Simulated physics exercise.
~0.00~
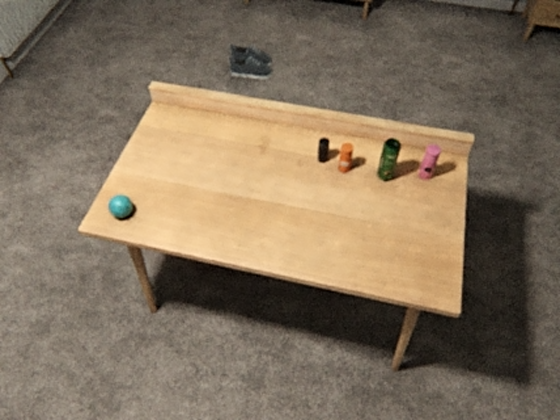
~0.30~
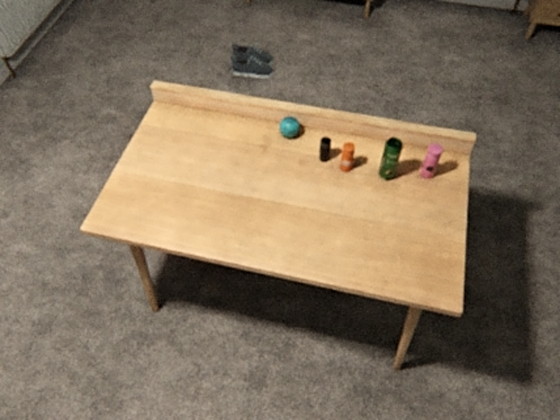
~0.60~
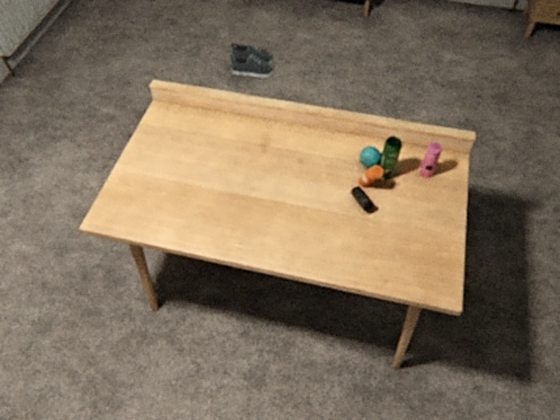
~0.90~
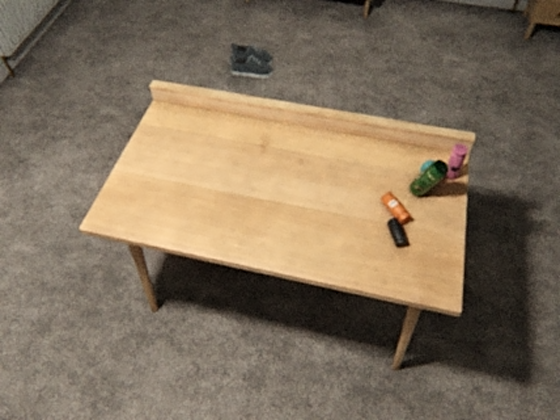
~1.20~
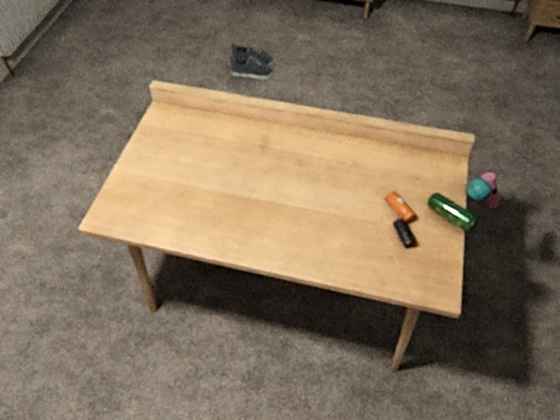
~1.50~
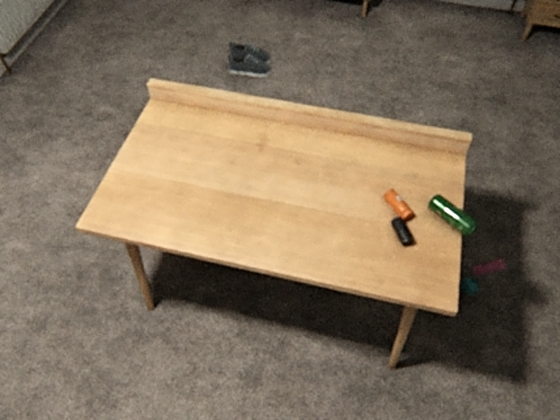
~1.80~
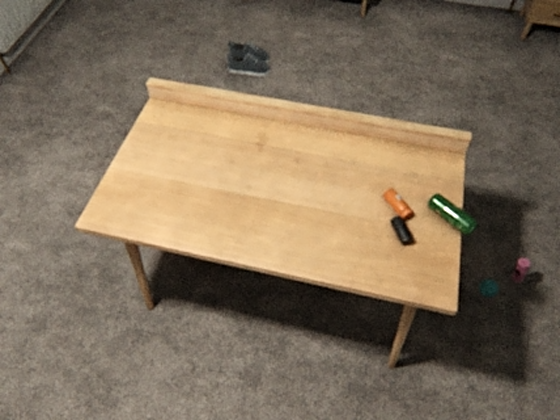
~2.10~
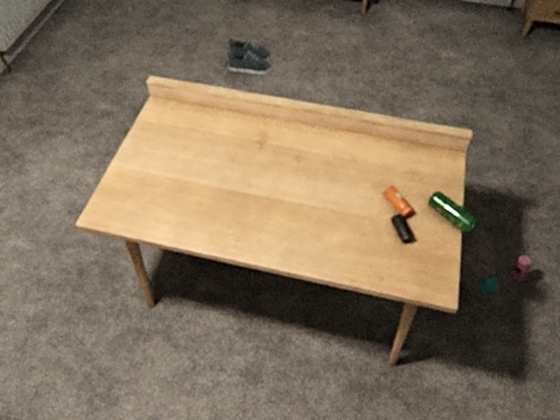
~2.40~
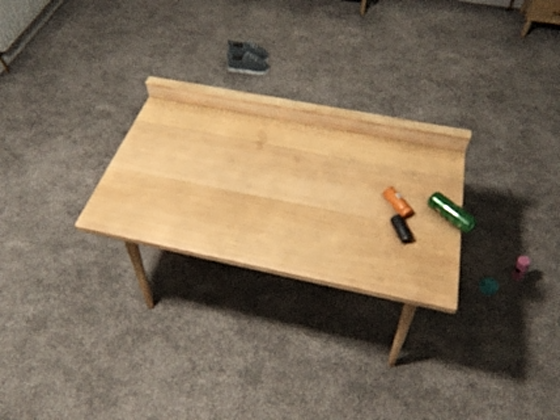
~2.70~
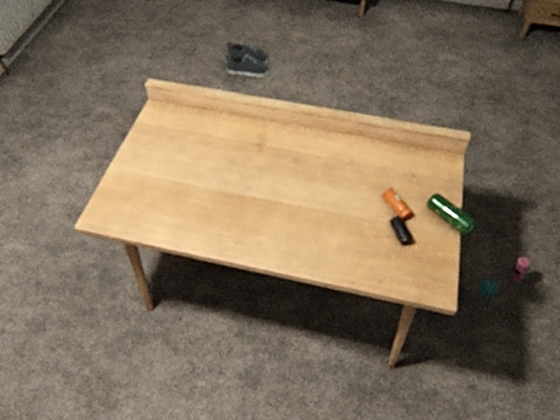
A turquoise ball rolls from the near left of a wooden table toward the raised rail along its far side, then heads right toward four upright items. It runs into the group, toppling the black shaker and tilting the orange one, which soon lies beside it. The ball pushes on to the right, tipping the green can and shoving the pink shaker toward the unguarded right edge. Ball and pink shaker drop off that edge onto the carpet. They settle there in the table's shadow, while the black shaker, orange shaker and green can lie on their sides on the tabletop.
